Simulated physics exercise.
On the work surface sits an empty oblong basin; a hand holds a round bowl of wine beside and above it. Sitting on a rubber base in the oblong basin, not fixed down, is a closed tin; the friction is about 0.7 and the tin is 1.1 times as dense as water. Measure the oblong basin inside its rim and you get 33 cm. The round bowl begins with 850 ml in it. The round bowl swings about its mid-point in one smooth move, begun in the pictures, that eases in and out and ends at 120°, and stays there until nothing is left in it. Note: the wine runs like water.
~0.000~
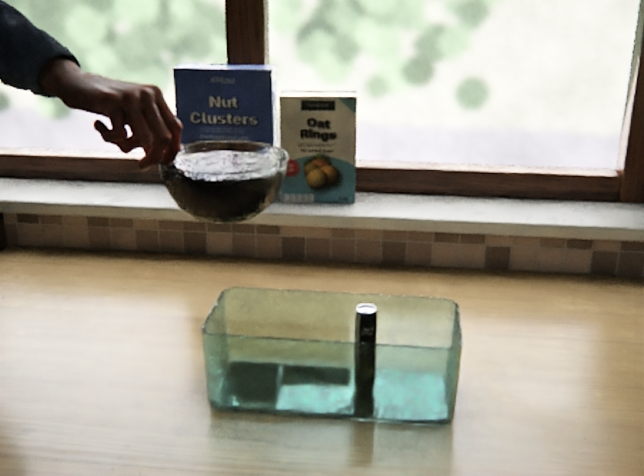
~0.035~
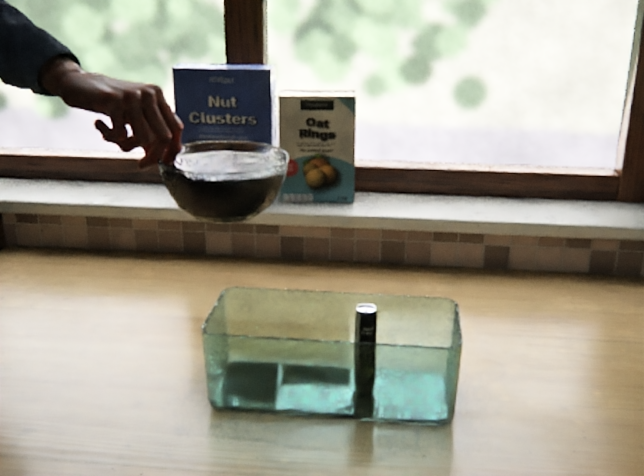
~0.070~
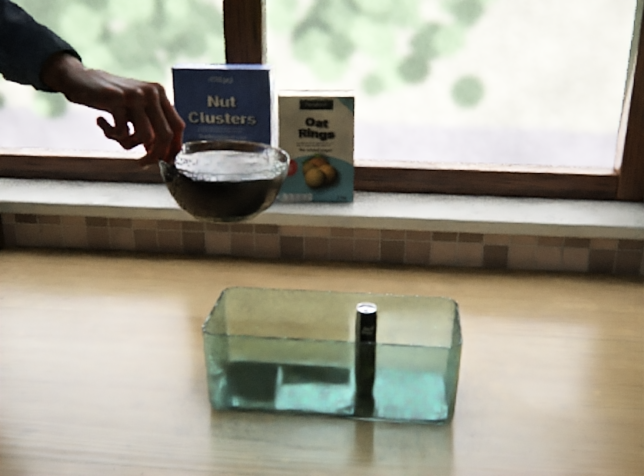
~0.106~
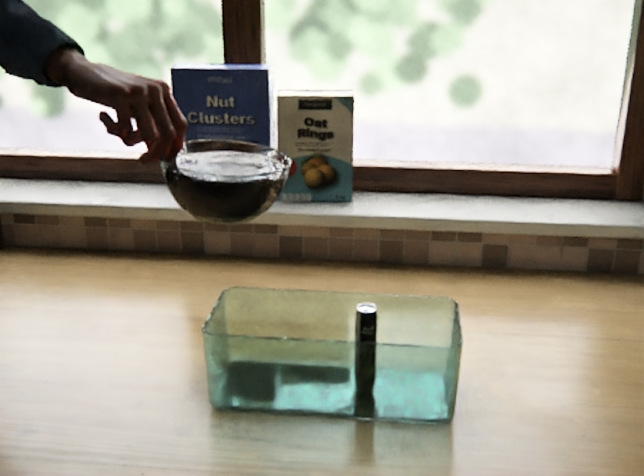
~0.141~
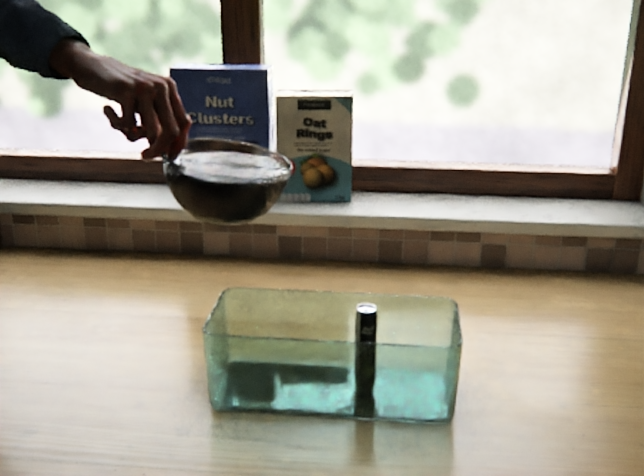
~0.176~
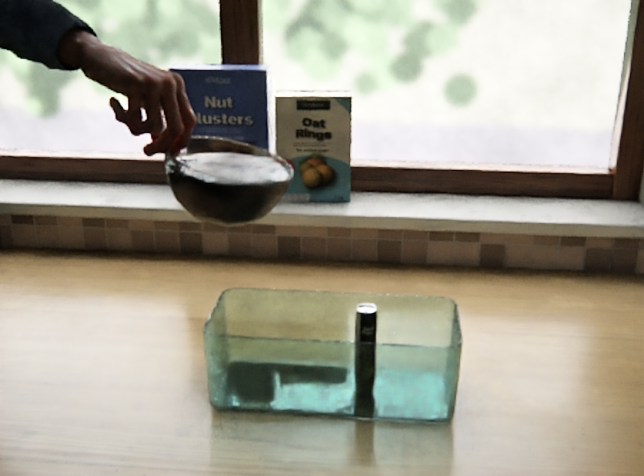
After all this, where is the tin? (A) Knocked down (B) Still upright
A, knocked down.
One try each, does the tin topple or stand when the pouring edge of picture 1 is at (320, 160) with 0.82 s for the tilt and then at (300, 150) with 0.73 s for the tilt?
Try 1: Still standing; try 2: Tipped over.
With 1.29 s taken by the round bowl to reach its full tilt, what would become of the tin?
Outcome - the tin stays erect.
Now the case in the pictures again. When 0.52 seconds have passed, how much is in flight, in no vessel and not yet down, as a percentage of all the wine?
Near 56 per cent of it all.
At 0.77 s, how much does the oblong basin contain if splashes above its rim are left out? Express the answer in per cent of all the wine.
Some 96 percent of the total.
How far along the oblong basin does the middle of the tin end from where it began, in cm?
Net tin displacement: Roughly 7.0 cm.
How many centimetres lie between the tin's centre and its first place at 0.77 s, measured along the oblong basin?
Reading: Roughly 1 cm.
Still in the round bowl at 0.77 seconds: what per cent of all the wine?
Around 0 in a hundred.
By 0.52 s the tilt is 84° and 27 per cent is still to pour; the tin stands where it began.
By 0.77 s the tilt is 119° and 0 per cent is still to pour; the tin leans 5°.
By 1.03 s the tilt is 120° and 0 per cent is still to pour; the tin leans 13°.
By 1.32 s the tilt is 120° and 0 per cent is still to pour; the tin lies on its side.
At rest the tin lies on its side.
